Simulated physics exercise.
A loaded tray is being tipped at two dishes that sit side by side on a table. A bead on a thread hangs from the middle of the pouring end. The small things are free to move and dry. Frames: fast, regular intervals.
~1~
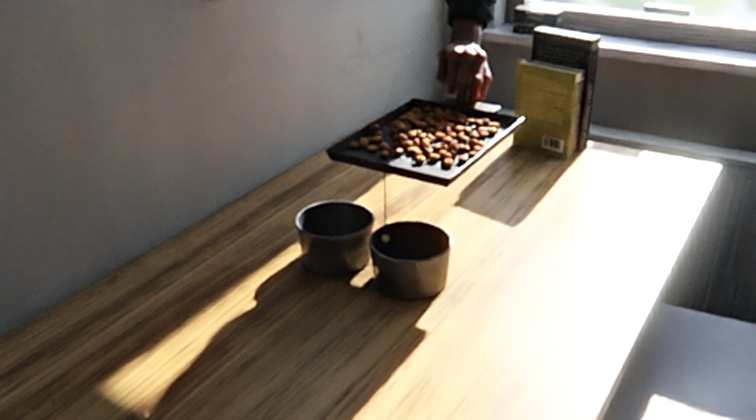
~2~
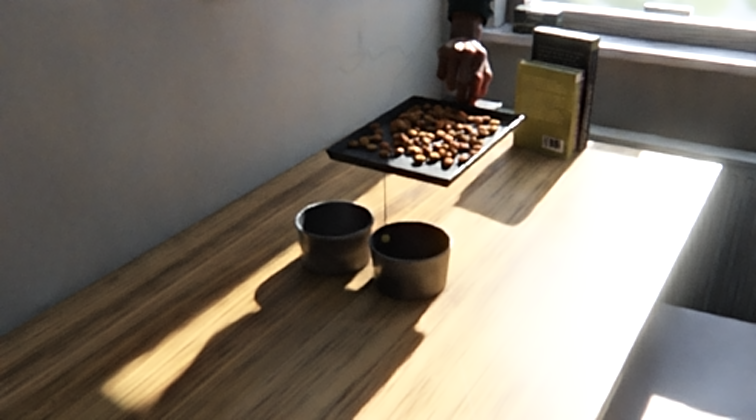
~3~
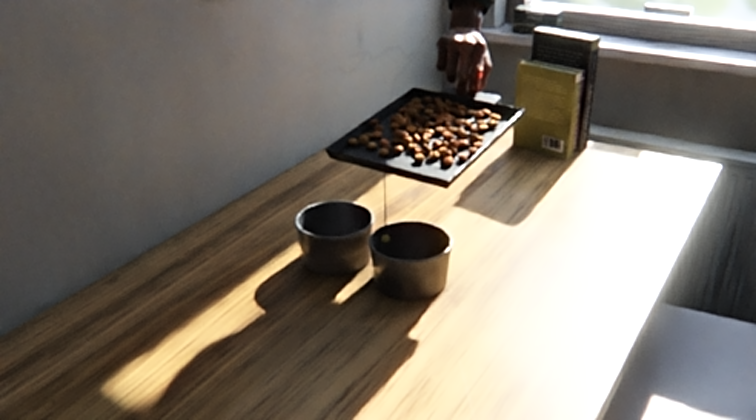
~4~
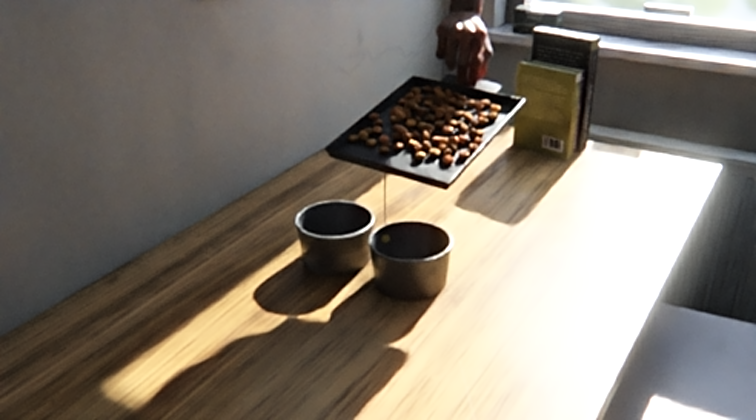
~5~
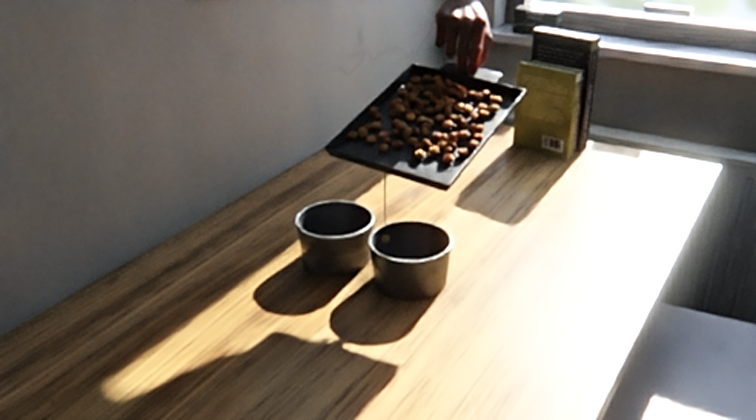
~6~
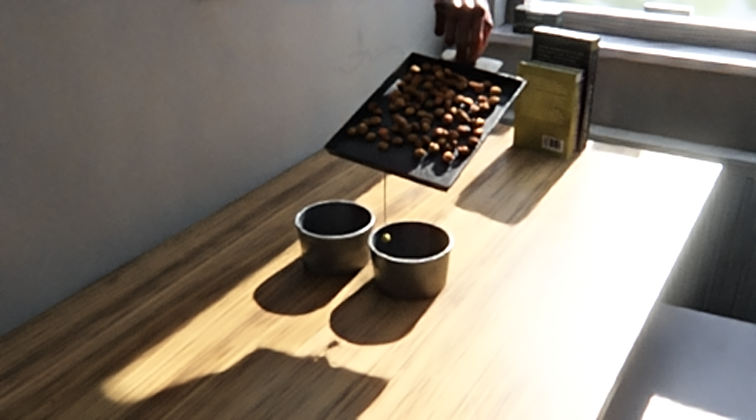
A dark tray loaded with small brown pieces starts out nearly level above two grey dishes on a sunlit wooden table, a hand at its far end. The hand gradually raises that end, so the tray slants more steeply towards the dishes, its near right corner lowest, while the pieces stay on it.
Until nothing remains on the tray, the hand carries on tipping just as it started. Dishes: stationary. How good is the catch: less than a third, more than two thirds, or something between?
In the end the catch comes to beneath one third of the load.
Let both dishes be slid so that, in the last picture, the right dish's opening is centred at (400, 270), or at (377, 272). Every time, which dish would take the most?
The first time it's the one placed on the right, and the second time it's the one placed on the right.
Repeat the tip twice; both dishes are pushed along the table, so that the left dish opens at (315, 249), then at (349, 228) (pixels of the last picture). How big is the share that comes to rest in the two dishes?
Trial 1 near 80 percent, trial 2 near 20 percent.
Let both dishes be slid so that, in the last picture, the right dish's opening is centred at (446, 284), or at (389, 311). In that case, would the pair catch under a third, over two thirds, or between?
Try one: Beyond two thirds. Try two: Under a third.
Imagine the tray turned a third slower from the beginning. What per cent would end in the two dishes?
Close to 0 per cent.
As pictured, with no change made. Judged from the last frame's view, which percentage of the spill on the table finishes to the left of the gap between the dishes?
Close to 20 per cent.
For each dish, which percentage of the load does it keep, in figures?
In the left dish you'd find about 0 % of the load, and in the right dish about 0 %.
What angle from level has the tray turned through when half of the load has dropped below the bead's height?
A tilt of roughly 85°.
Shortly afterwards, tray tipped steeply; near two thirds on the tray; a little outside both; near a quarter in the air.
Next, tray tipped past a quarter turn; all but a few outside both; a little in the air.
Some moments later, tray tipped past a quarter turn; the whole lot outside both.
In the end, tray tipped past a quarter turn; none at all in the right dish; none at all in the left dish; the whole lot outside both.
